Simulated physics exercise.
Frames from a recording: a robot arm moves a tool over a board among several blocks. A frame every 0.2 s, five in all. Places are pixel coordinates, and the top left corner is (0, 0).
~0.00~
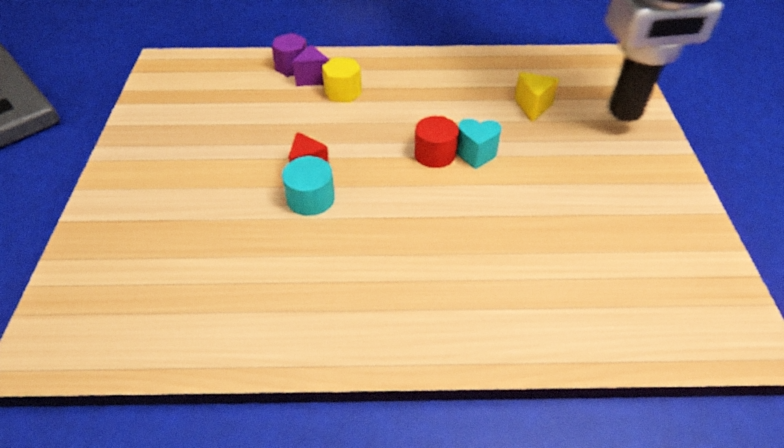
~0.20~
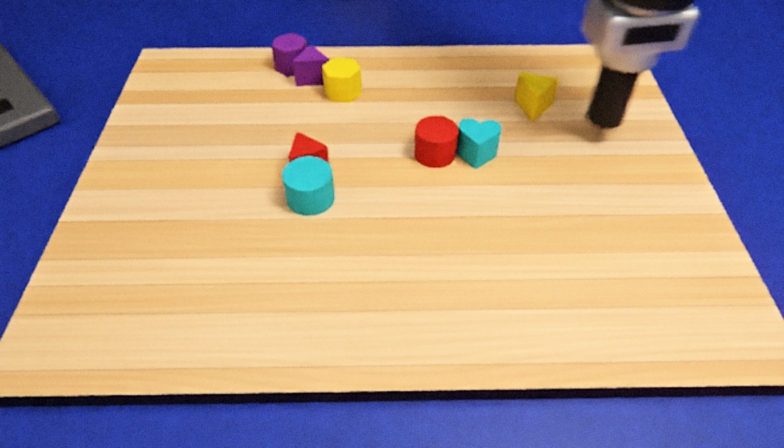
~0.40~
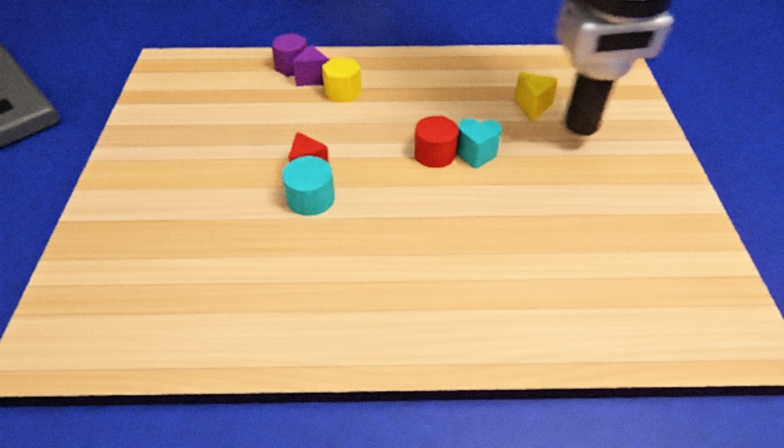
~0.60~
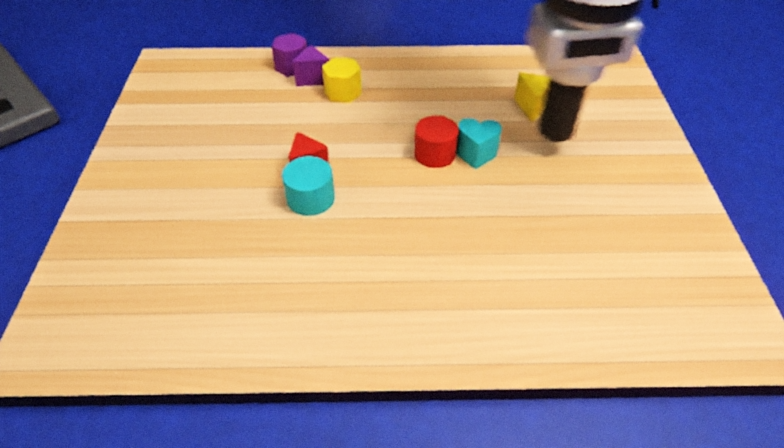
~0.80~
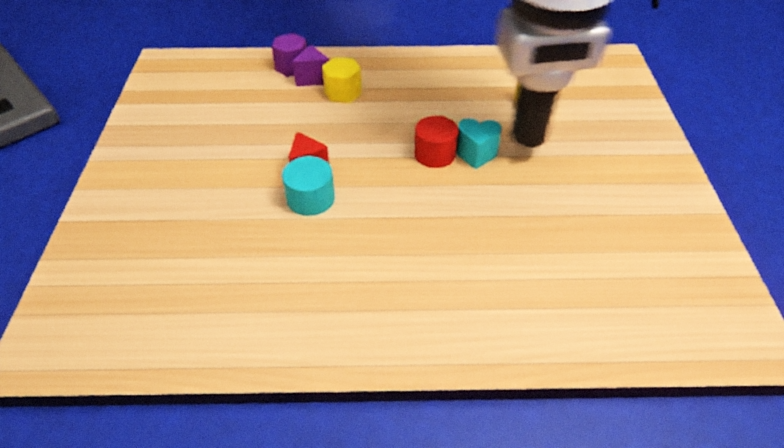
On a light wooden board over a blue surface, a robot arm's dark-tipped tool starts near the upper right corner, with colourful blocks scattered to its left. It moves steadily left and slightly toward the viewer, passing in front of the yellow triangular block and hiding it, while the other blocks stay still.
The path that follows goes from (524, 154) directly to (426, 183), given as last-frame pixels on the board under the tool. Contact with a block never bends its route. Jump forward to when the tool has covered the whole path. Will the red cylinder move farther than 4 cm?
Going by the path, yes.
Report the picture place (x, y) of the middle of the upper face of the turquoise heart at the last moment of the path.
Roughly at (429, 127).
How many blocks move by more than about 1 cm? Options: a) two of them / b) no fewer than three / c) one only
Answer: A.
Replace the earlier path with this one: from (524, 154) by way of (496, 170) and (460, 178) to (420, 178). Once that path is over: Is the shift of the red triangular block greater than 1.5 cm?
No, that is not what happens.
What follows on the original path. One third of the way, tool at (495, 145); red cylinder at (419, 127); turquoise heart at (457, 128), turned 30° clockwise.
Two thirds of the way, tool at (462, 155); red cylinder at (393, 121); turquoise heart at (435, 127), turned 80° clockwise.
At the end, tool at (427, 165); red cylinder at (388, 118); turquoise heart at (429, 127), turned 105° clockwise; yellow triangular block in place.
